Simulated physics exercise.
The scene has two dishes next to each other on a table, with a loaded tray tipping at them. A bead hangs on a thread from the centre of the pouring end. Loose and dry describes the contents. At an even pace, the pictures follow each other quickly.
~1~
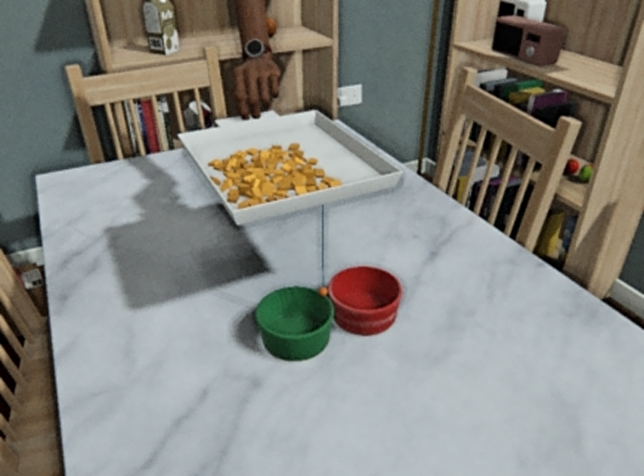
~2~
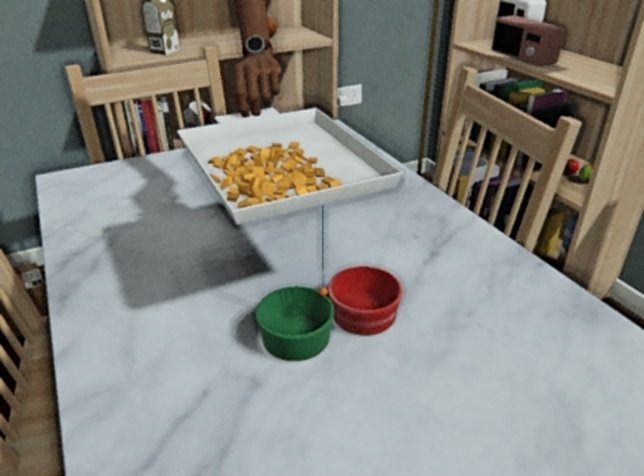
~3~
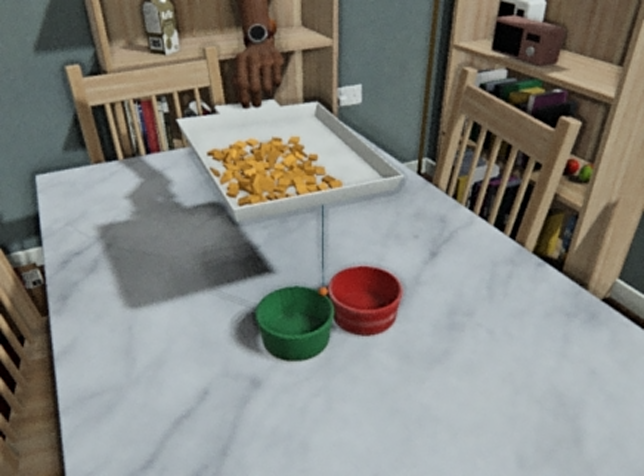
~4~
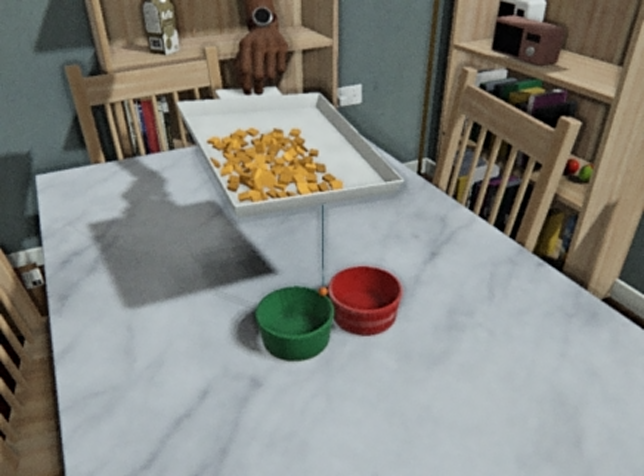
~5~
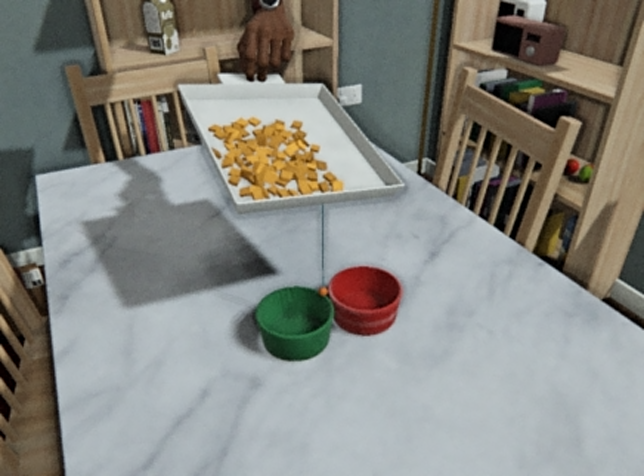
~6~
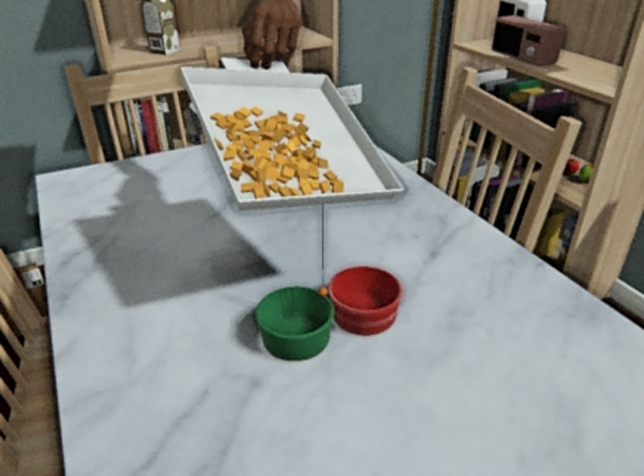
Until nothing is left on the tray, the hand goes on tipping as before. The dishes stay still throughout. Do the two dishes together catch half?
The catch is going to exceed what is lost.
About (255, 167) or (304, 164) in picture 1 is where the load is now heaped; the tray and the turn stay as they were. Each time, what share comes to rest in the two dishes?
About 60 % and 70 %.
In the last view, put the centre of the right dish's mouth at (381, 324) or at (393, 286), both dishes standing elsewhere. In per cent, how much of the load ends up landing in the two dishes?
Around 20 % followed by around 80 %.
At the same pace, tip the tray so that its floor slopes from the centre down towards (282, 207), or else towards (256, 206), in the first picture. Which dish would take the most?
Case one goes to the left-side dish, case two to the left-side dish.
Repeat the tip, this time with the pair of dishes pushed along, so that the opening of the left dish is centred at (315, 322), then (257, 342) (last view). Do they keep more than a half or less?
In order, they'd catch a major share, and next a minor share.
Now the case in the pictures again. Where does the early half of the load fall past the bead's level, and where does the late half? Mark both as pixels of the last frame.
The opening part goes through (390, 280); what follows goes through (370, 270).
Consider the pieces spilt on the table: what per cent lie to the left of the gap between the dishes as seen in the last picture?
0 in a hundred, roughly.
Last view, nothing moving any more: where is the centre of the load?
Close to (376, 307) in the last picture.
Soon, tray tipped steeply; nearly all on the tray; a small part in the air.
A while on, tray tipped past a quarter turn; a small part on the tray; about half in the right dish; about a quarter outside both; about a quarter in the air.
Towards the end, tray tipped past a quarter turn; most in the right dish; about a quarter outside both.
Finally, tray tipped past a quarter turn; none in the left dish; most in the right dish; about a quarter outside both.
